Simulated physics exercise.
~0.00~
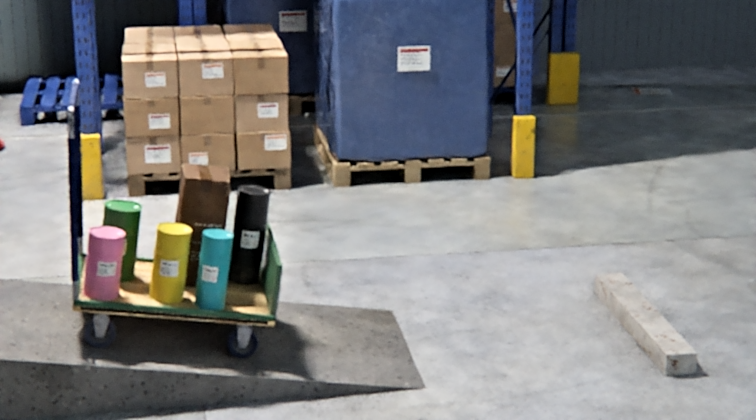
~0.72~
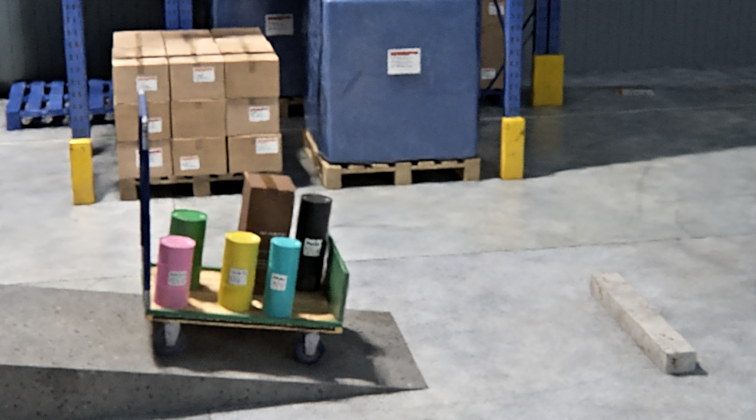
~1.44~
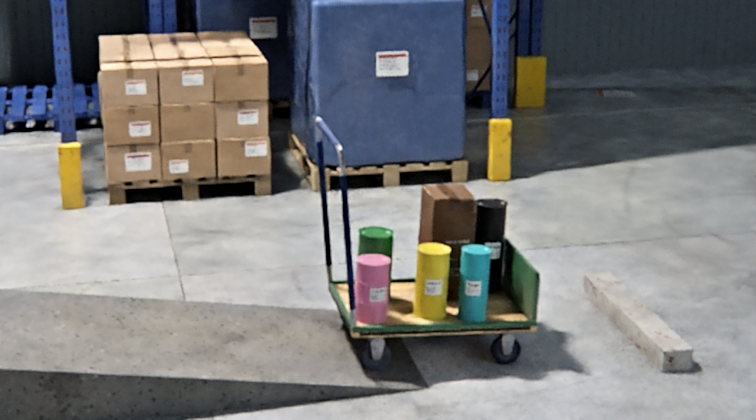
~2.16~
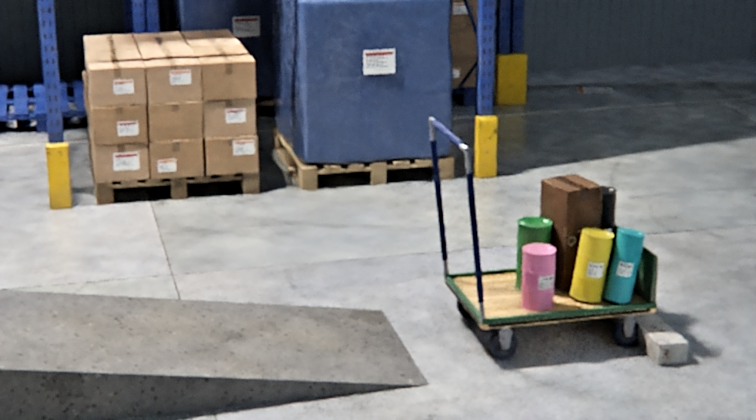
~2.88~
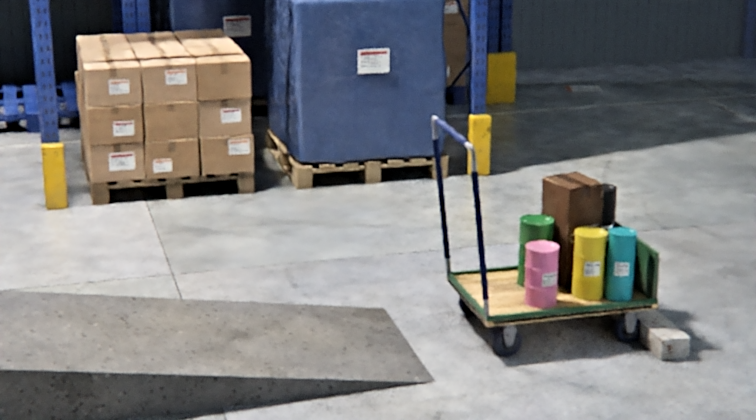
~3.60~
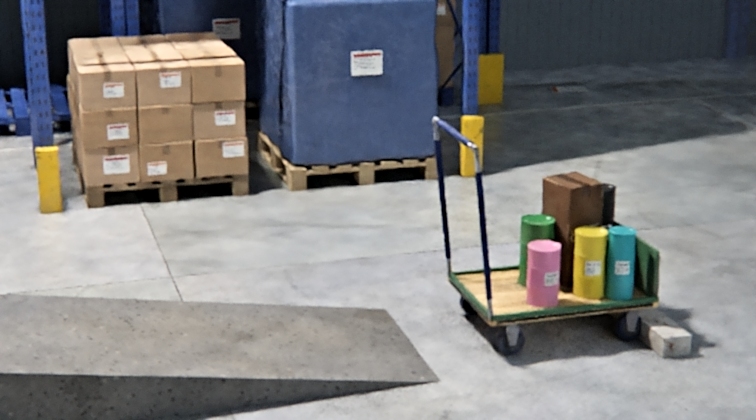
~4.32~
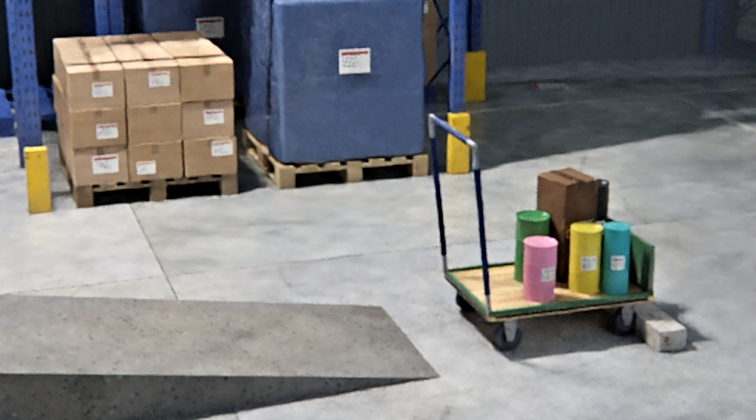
A flat trolley with a blue handle, green edges and a wooden deck stands on a concrete ramp in a warehouse, seen from the side and slightly above, with stacked cartons and a large blue-wrapped load on pallets behind. It carries pink, yellow, turquoise, green and black canisters and a brown box. The trolley rolls right, down the ramp and across the level floor. It stops at a low pale kerb, and the yellow and turquoise canisters tip rightward, then settle upright. The load has shifted forward, but everything remains aboard as the trolley rests there.
